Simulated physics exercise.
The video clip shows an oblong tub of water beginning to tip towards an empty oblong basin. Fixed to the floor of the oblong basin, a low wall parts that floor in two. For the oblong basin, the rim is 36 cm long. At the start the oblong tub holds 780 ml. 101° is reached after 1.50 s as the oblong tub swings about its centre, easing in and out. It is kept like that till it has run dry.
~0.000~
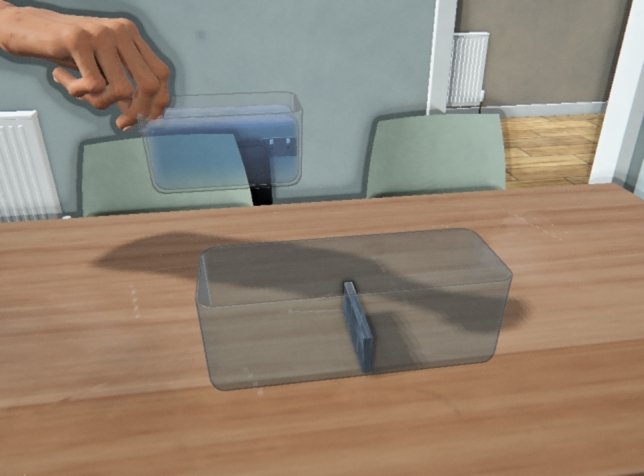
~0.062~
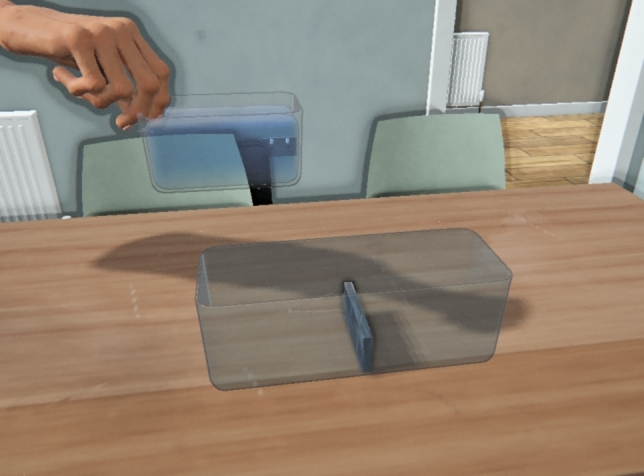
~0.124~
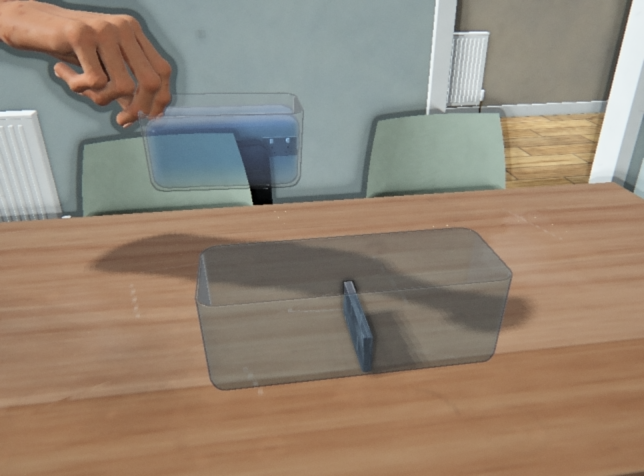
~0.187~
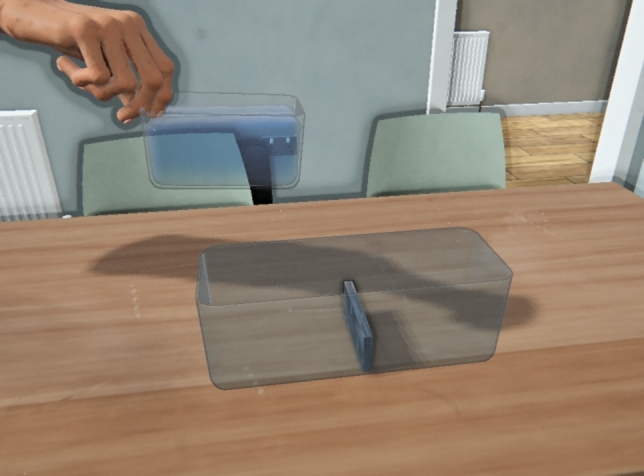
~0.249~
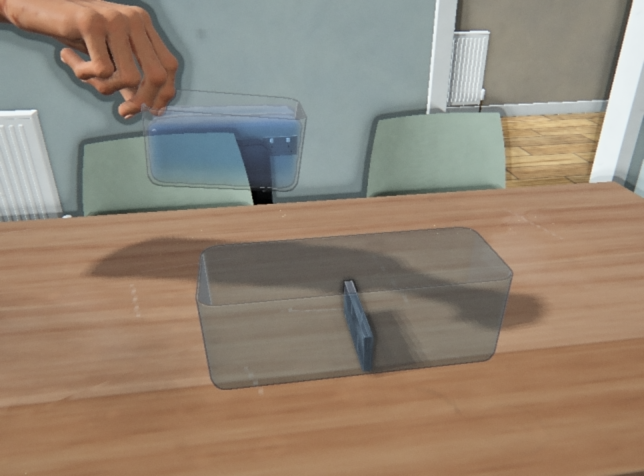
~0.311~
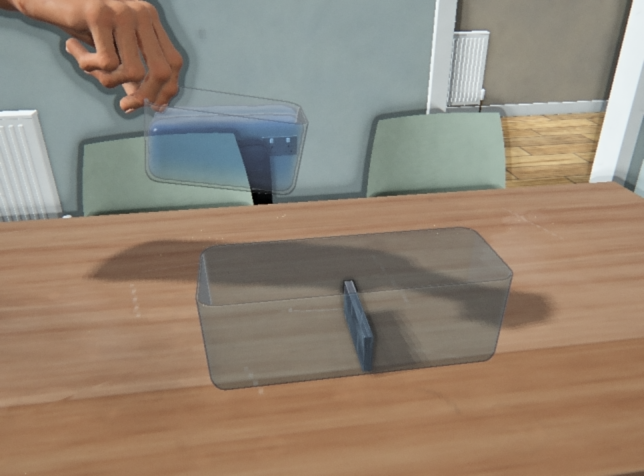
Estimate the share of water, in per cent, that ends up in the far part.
About 63 per cent.
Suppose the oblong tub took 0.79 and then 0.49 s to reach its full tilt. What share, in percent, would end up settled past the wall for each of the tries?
First 55, then 35 per cent.
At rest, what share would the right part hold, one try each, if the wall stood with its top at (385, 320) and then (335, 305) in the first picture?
Result: 40 per cent, then 75 per cent.
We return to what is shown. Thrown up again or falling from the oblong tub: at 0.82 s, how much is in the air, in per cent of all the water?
Share: Roughly 32 per cent.
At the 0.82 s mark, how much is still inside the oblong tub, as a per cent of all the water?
Close to 50 in a hundred.
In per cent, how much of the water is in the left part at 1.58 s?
About 32 per cent.
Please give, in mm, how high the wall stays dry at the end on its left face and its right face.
Left about 42 mm, while the right is about 28 mm.
Then, 0.82 s in, the tilt is 58° and 50 per cent is still to pour, 3 is left of the wall and 15 right of it.
Then, 1.19 s in, the tilt is 91° and 12 per cent is still to pour, 16 is left of the wall and 63 right of it.
Then, 1.58 s in, the tilt is 101° and 1 per cent is still to pour, 32 is left of the wall and 63 right of it.
Then, 2.00 s in, the tilt is 101° and 0 per cent is still to pour, 34 is left of the wall and 63 right of it.
Finally, 34 per cent lies left of the wall, 63 right of it and 3 outside.
